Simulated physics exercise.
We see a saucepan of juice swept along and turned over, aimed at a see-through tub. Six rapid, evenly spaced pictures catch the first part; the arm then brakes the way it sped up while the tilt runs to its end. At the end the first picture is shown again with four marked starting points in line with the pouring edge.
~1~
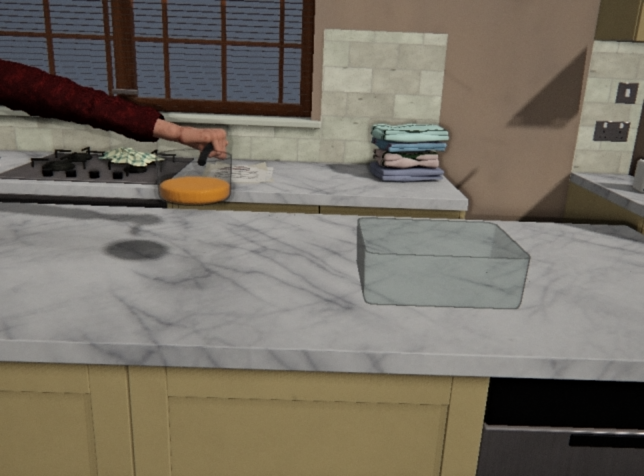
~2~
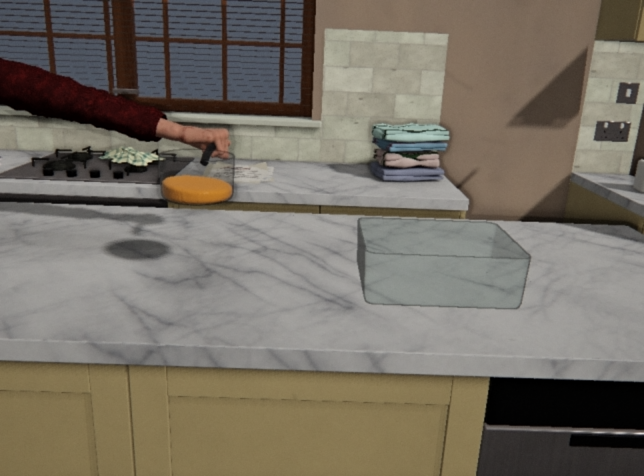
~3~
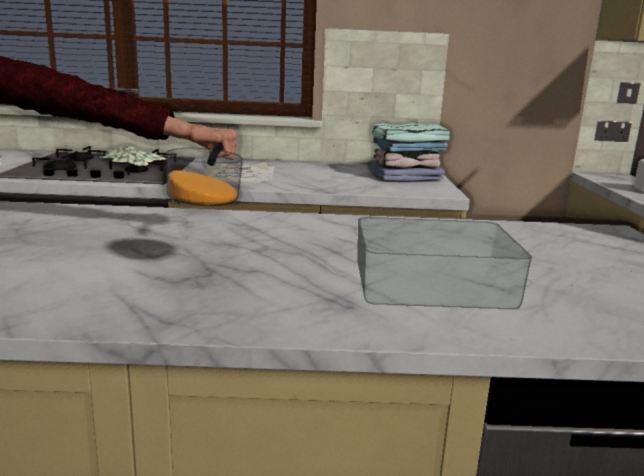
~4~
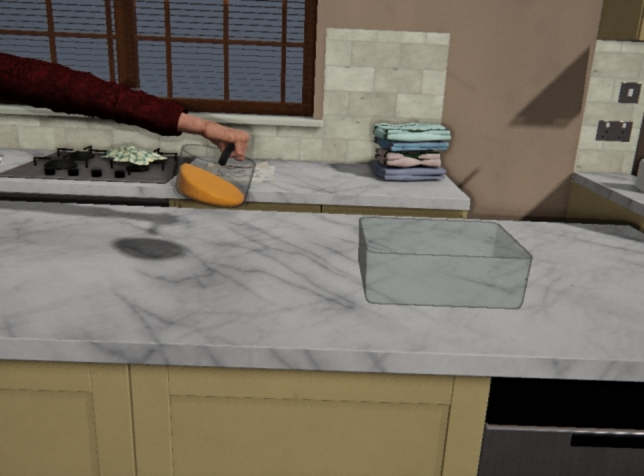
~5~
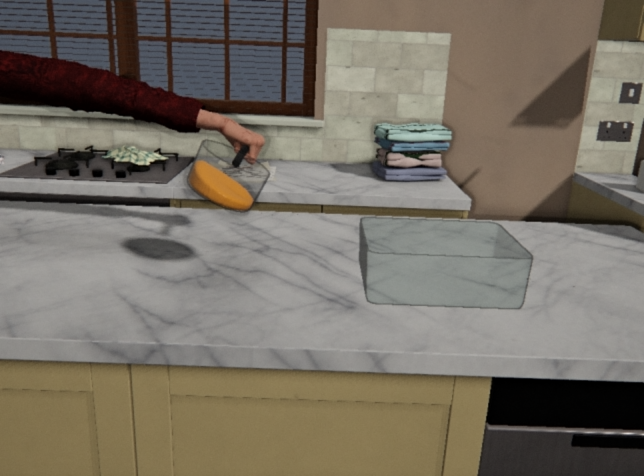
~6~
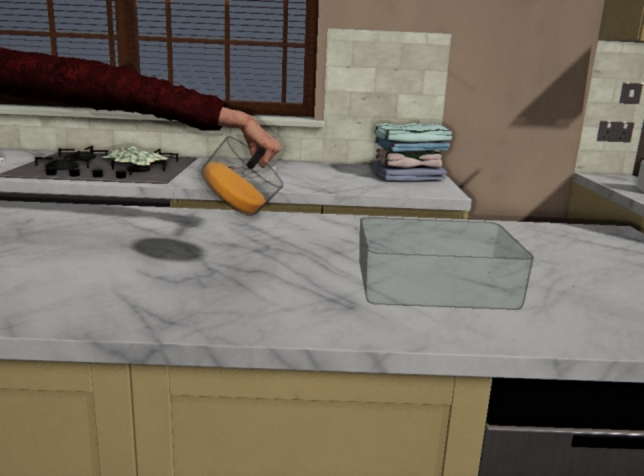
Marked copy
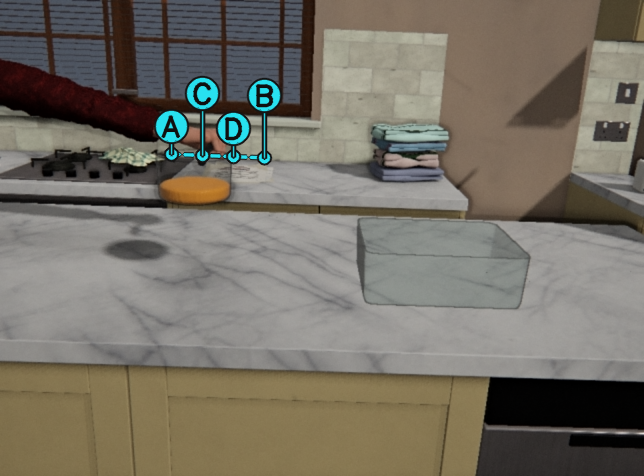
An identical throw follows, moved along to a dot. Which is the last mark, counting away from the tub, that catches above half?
Spot B just does it.
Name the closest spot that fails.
It is D.
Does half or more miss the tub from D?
Yes, it does.
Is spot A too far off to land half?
Yes, that goes wrong.
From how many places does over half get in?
One of the four.
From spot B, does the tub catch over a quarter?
Yes, it does.
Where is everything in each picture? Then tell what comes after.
Upright, lip at (230, 156); tub from (363, 302) to (520, 308); nothing has left yet.
Upright, lip at (233, 156); nothing has left yet.
Tipped about 4°, lip at (241, 159); nothing has left yet.
Tipped about 13°, lip at (254, 164); nothing has left yet.
Tipped about 25°, lip at (269, 174); nothing has left yet.
Tipped about 40°, lip at (282, 185); nothing has left yet.
On the marked copy, A at (171, 154); B at (264, 157); C at (202, 155); D at (233, 156).
Choosing A, about 0 % lands in the tub, 100 % falls short.
Choosing B, about 68 % lands in the tub, 23 % falls short and 9 % goes beside or beyond.
Choosing C, about 0 % lands in the tub, 98 % falls short.
Choosing D, about 18 % lands in the tub, 79 % falls short and 3 % goes beside or beyond.
